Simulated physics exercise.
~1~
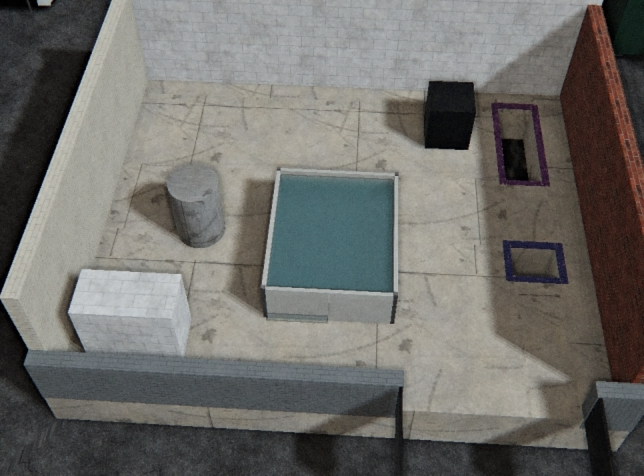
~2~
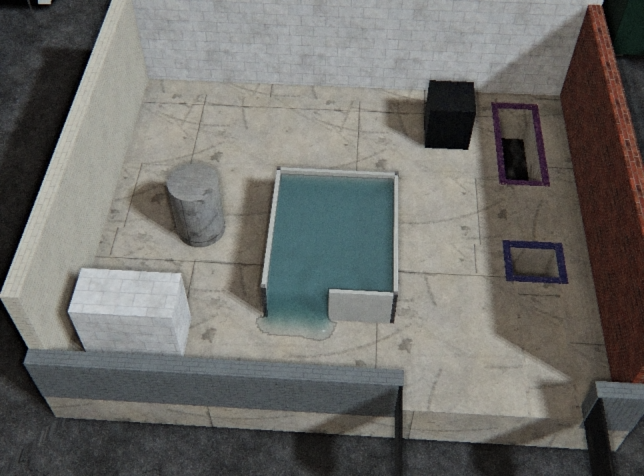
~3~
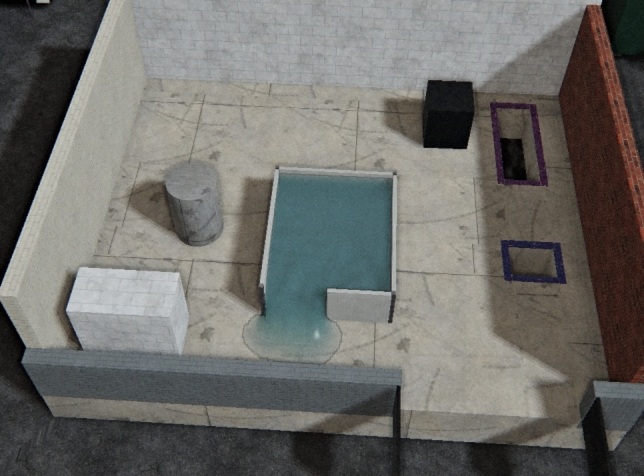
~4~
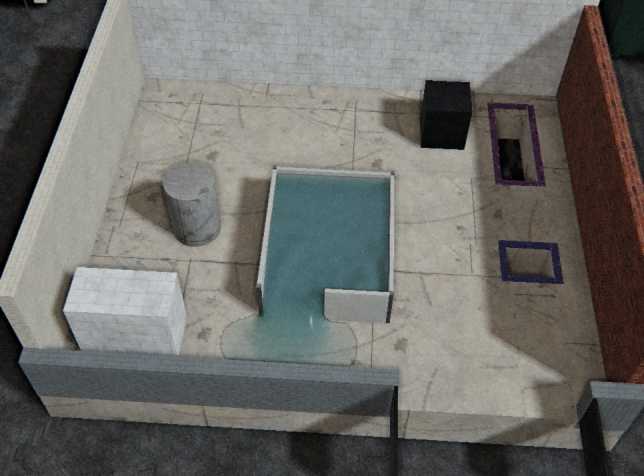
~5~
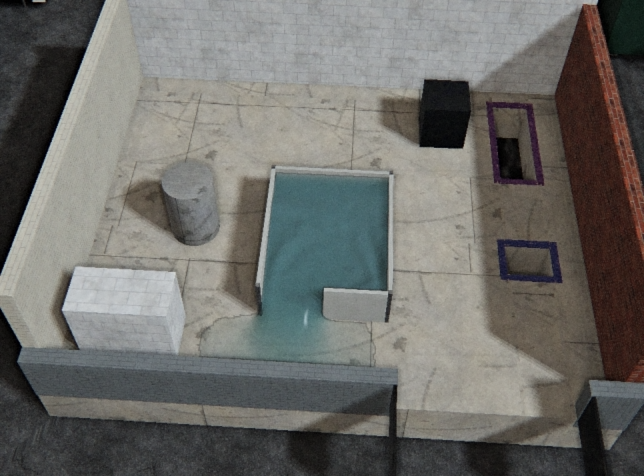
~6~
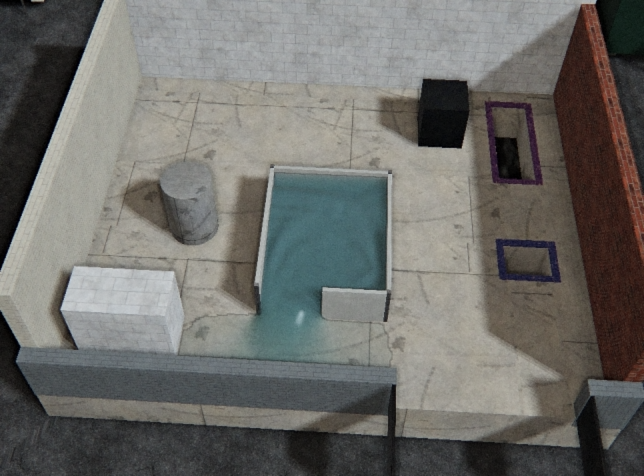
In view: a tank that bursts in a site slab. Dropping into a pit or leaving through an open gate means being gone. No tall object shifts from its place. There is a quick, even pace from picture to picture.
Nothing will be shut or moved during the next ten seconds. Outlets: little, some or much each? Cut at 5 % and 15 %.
The gate: Some. The purple pit: Little. The blue pit: Some.
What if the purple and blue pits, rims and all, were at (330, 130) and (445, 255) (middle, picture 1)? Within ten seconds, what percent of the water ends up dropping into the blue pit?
The blue pit takes 2 per cent.
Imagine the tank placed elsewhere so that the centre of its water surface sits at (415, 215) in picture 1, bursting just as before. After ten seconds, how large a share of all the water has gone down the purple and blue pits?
In per cent: Purple 0, blue 0.
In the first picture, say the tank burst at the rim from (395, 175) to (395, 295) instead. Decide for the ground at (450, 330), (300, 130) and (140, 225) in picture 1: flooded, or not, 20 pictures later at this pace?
In the order asked: Sodden, out of reach, out of reach.
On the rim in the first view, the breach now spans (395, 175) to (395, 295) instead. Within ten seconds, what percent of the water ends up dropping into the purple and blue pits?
The purple pit takes 25 per cent and the blue pit 35 per cent.
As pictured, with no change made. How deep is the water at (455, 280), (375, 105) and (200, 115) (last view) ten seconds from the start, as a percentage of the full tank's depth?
Respectively 2, 4 and 14 per cent.
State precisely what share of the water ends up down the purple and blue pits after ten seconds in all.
In order, near 4 and 8 in a hundred.
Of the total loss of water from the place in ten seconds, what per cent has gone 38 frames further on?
Some 50 per cent.
A moment on, water covers 10 % of the floor; the gate 0 %, the purple pit 0 %, the blue pit 0 %.
Next, water covers 25 % of the floor; the gate 0 %, the purple pit 0 %, the blue pit 0 %.
Then, water covers 50 % of the floor; the gate 2 %, the purple pit 0 %, the blue pit 1 %.
Later, water covers 70 % of the floor; the gate 4 %, the purple pit 1 %, the blue pit 4 %.
In the end, water covers 90 % of the floor; the gate 7 %, the purple pit 3 %, the blue pit 9 %.
